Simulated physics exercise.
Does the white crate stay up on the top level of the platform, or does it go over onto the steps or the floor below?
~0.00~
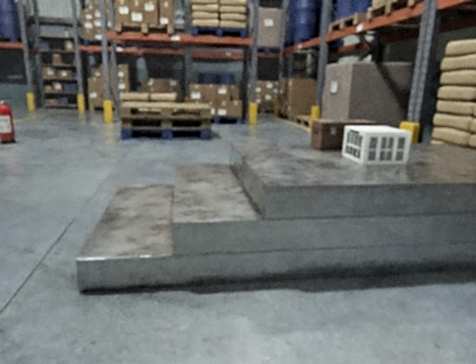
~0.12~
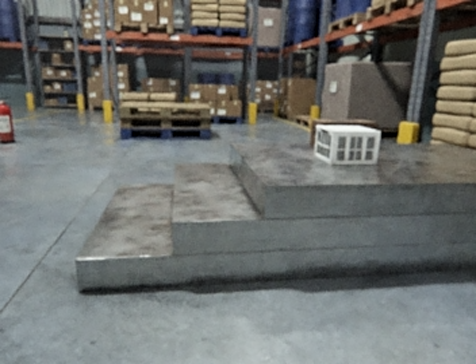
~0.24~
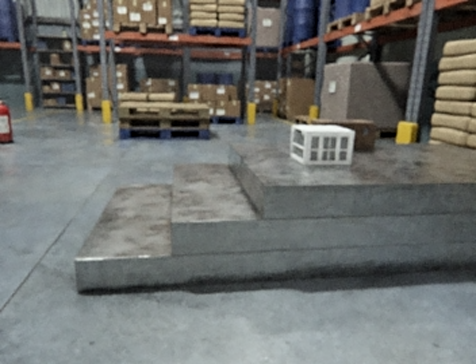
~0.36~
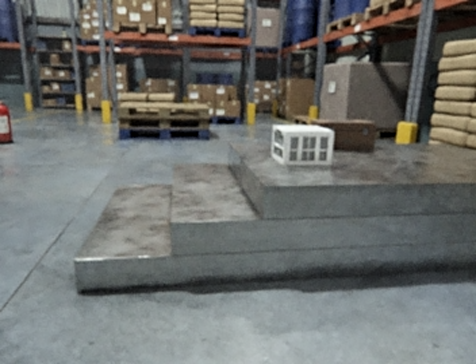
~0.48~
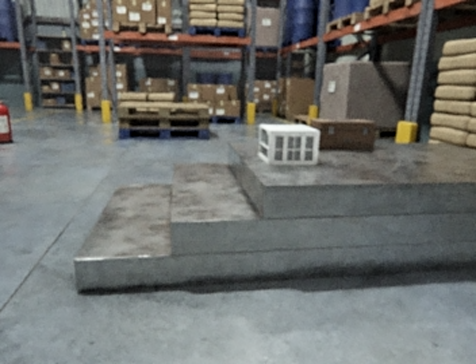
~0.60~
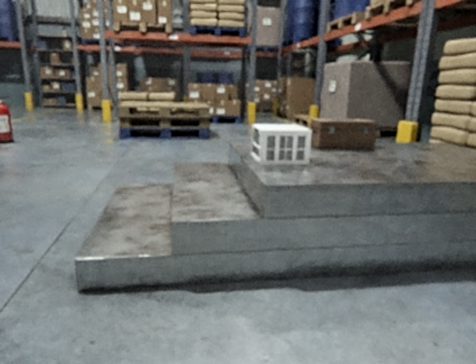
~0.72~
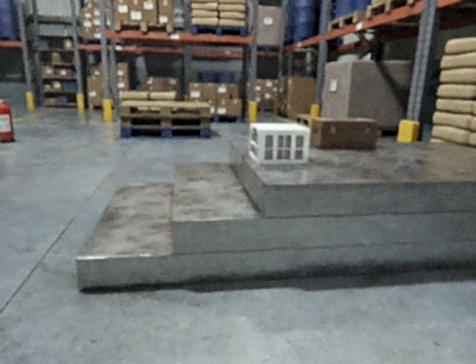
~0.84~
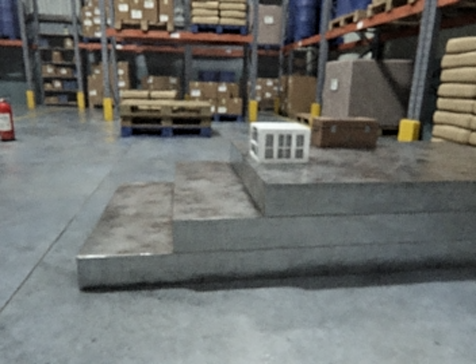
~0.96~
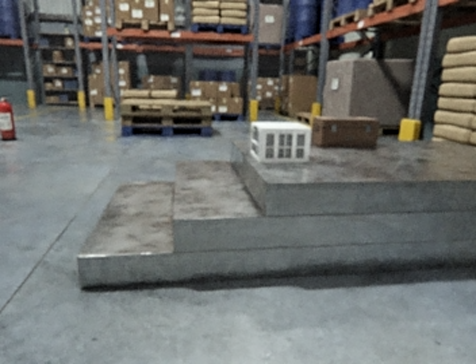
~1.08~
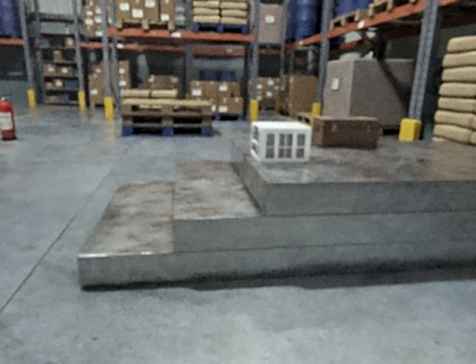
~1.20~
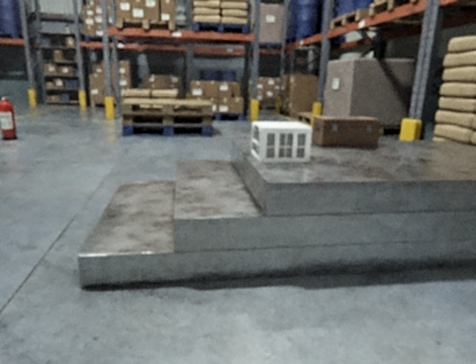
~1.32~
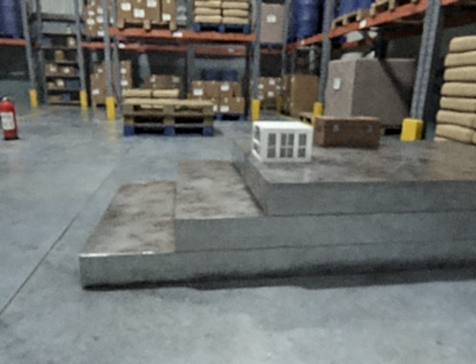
The white crate stays on the top level. It slows down and stops a little short of the edge where the steps begin.
To begin with, a white crate with an open grid of sides is on the top level of a low grey stepped platform in a warehouse, just to the right of a brown toolbox. The crate slides left, passing in front of the toolbox and briefly hiding it. It keeps moving left toward the steps, and the toolbox comes back into view behind it. The crate slows over shorter and shorter distances, then stops just short of the top level's left edge. It stays there to the end, with the toolbox still in its place to the right.
